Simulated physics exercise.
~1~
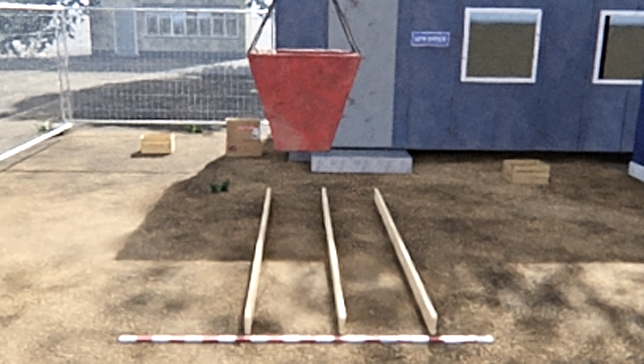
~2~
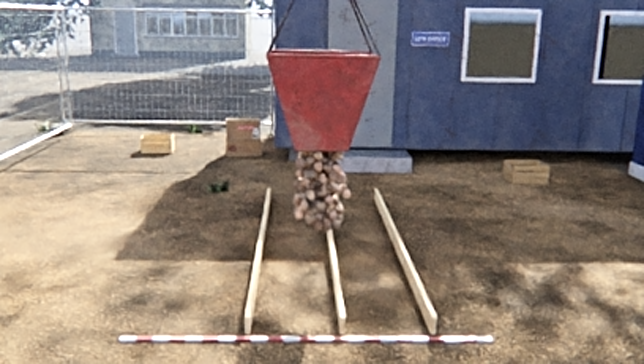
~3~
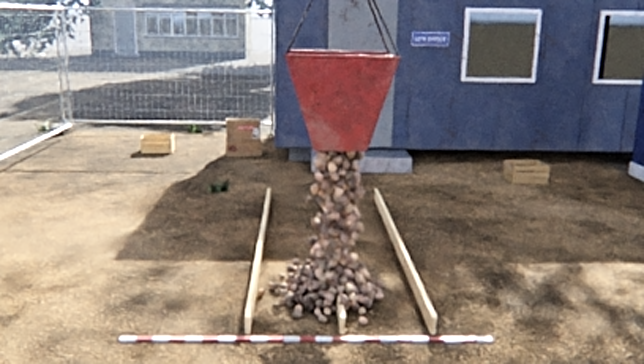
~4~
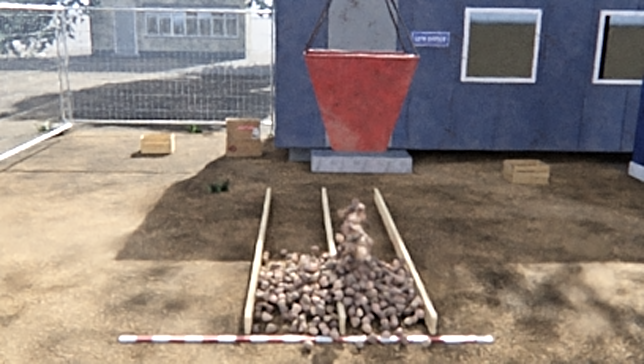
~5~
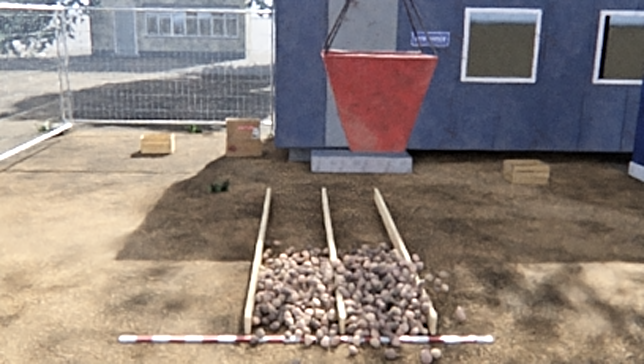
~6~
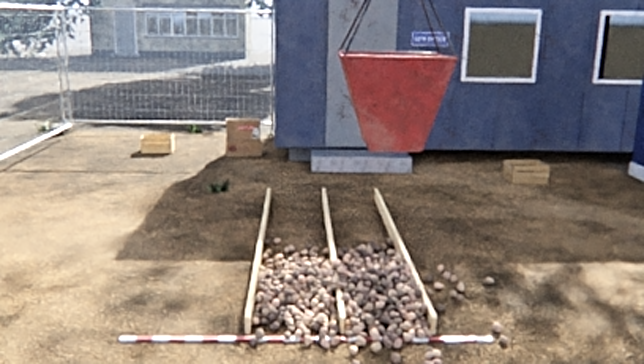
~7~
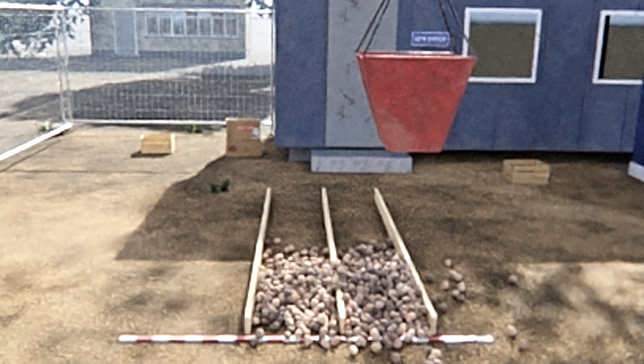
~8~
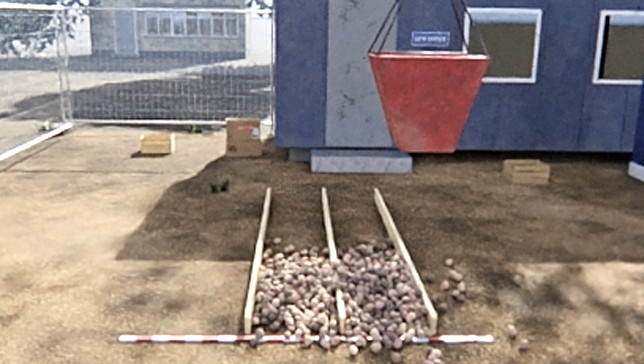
A red skip moves right, dropping stones that fill both plank bays, some spilling outside.
